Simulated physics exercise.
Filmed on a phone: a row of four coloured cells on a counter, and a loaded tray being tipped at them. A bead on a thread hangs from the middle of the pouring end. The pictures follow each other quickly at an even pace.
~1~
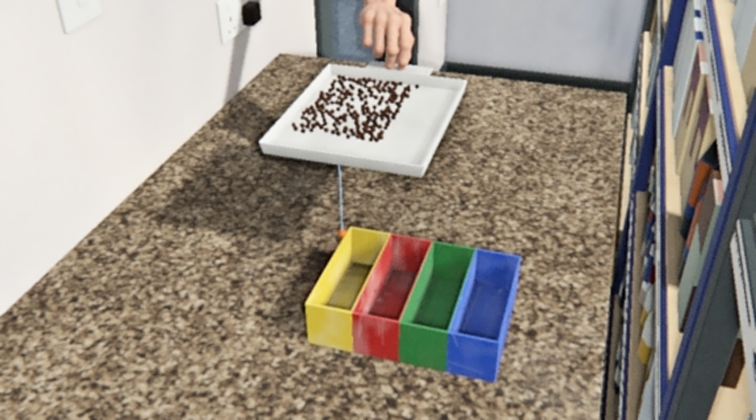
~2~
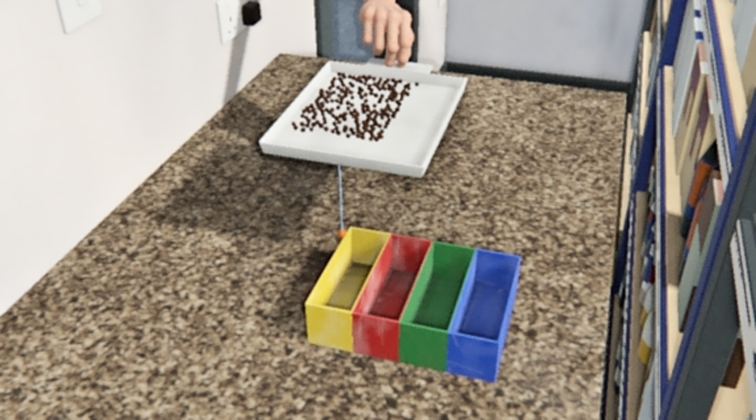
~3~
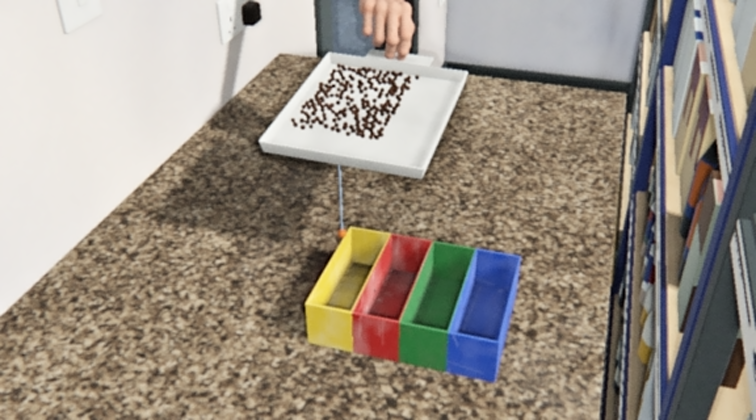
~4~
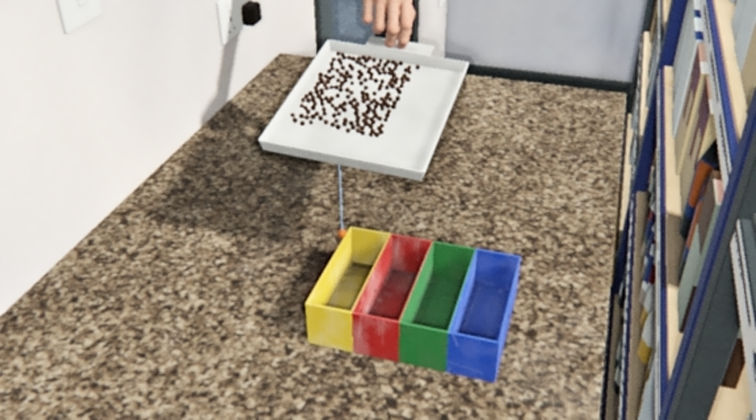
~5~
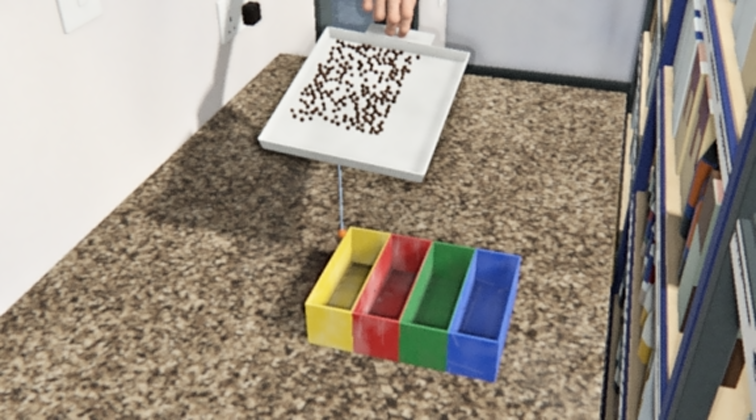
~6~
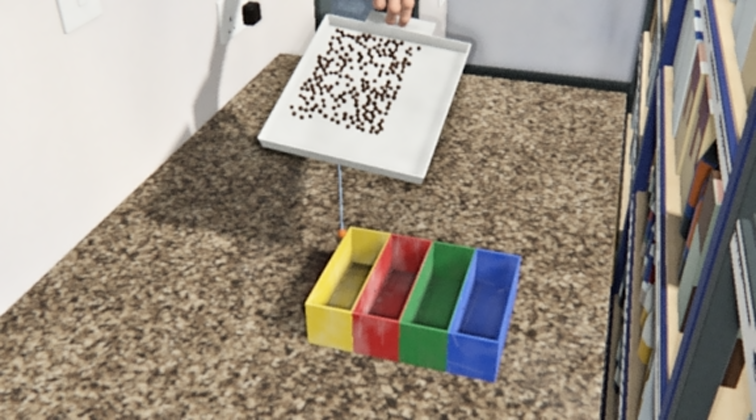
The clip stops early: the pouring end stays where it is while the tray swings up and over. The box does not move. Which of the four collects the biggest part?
It favours the red compartment.
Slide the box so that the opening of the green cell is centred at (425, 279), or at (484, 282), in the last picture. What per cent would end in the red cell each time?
First some 50, then 10 per cent.
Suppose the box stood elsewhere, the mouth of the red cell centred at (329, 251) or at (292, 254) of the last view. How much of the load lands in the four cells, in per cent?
First some 100, then 70 per cent.
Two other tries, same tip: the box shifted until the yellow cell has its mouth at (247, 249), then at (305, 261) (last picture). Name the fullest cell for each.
First the blue one, then green.
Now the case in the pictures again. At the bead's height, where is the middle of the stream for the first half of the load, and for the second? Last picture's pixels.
At about (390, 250), then at (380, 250).
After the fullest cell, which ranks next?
The runner-up: The yellow cell.
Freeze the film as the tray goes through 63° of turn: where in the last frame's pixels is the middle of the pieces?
Around (382, 171).
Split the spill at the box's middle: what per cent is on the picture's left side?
About 100 per cent.
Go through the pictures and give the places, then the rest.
Corners of the pouring end at (263, 141) and (421, 165), level; middle of the load at (363, 107), allspice berries; bead on its thread at (342, 234); yellow cell at (330, 324); red cell at (376, 333); green cell at (423, 343); blue cell at (472, 353), in the first frame.
Corners of the pouring end at (263, 141) and (421, 165), level; middle of the load at (363, 105), in the second frame.
Corners of the pouring end at (263, 140) and (421, 167), tipped barely, lowest at the right corner; middle of the load at (363, 100), in the third frame.
Corners of the pouring end at (262, 139) and (422, 170), tipped a little, lowest at the right corner; middle of the load at (363, 93), in the fourth frame.
Corners of the pouring end at (262, 138) and (422, 172), tipped a little, lowest at the right corner; middle of the load at (363, 86), in the fifth frame.
Corners of the pouring end at (262, 137) and (421, 175), tipped clearly, lowest at the right corner; middle of the load at (363, 80); yellow cell at (330, 324); red cell at (376, 333); green cell at (423, 343); blue cell at (472, 353), in the sixth frame.
Soon after the last picture, tray tipped steeply; most on the tray; a small part in the red cell; a stray few in the green cell; a stray few in the yellow cell; a small part falling or outside the box.
A little later, tray tipped past a quarter turn; about two thirds on the tray; about a quarter in the red cell; a small part in the yellow cell; a small part in the green cell; a small part falling or outside the box.
Later still, tray tipped past a quarter turn; about half in the red cell; about a quarter in the yellow cell; a small part in the green cell; a small part falling or outside the box.
At rest, tray tipped past a quarter turn; about half in the red cell; about a quarter in the yellow cell; a small part in the green cell; none in the blue cell; a small part outside the box.
